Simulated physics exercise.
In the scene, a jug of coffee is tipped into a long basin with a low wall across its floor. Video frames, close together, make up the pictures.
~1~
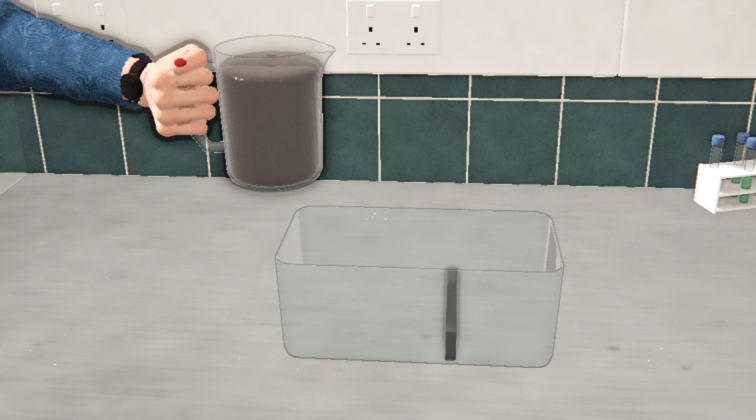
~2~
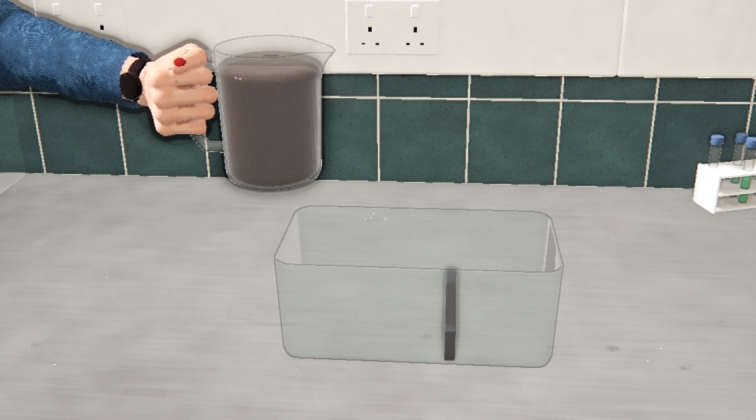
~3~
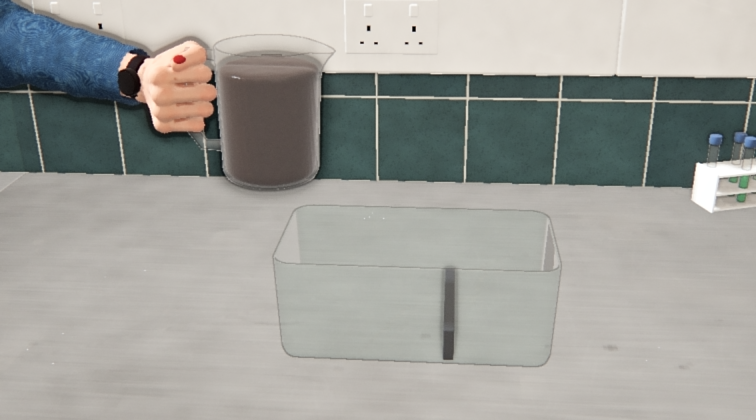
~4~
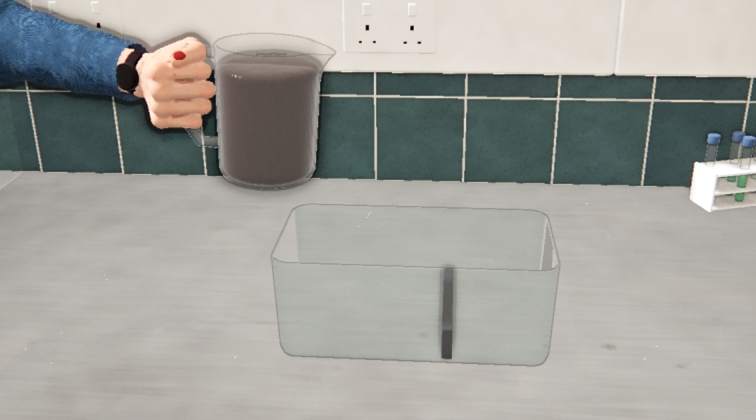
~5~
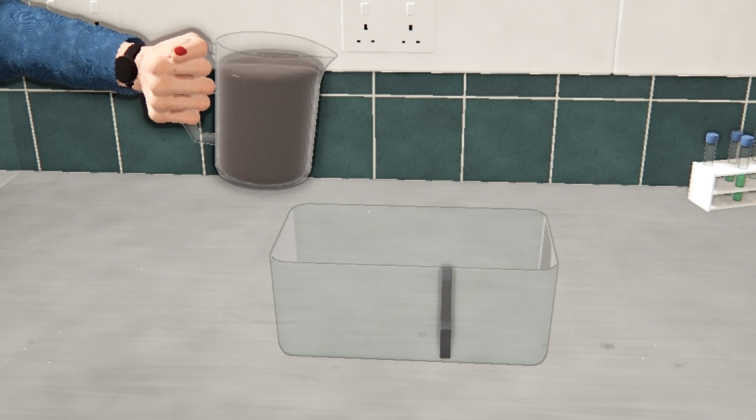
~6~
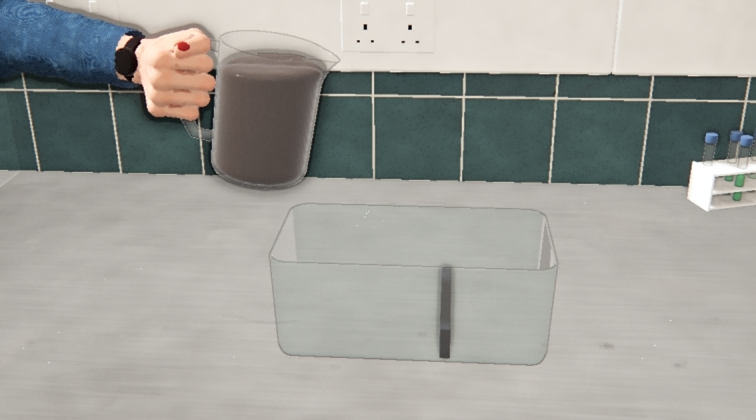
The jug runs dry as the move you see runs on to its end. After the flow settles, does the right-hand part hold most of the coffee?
No.
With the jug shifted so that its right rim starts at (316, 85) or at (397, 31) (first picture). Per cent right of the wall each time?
10 % and 70 %.
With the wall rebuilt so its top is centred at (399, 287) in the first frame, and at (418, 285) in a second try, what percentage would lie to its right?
My guess is some 85 percent the first time and some 55 percent the second.
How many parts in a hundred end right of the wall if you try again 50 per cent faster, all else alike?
I'd say close to 10 per cent.
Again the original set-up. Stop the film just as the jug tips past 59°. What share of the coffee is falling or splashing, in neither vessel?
Airborne fraction: Approx. 10 %.
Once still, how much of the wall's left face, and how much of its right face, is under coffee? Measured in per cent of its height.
About 80 left, about 20 right.
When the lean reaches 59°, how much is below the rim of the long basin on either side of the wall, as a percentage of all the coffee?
0 % left, 0 % right.
A moment on, the tilt is 59° and 89 per cent is still to pour, 1 is left of the wall and 0 right of it.
Next, the tilt is 89° and 49 per cent is still to pour, 32 is left of the wall and 0 right of it.
Then the tilt is 93° and 15 per cent is still to pour, 73 is left of the wall and 1 right of it.
Later the tilt is 93° and 4 per cent is still to pour, 85 is left of the wall and 6 right of it.
At rest 85 per cent lies left of the wall, 11 right of it and 4 outside.
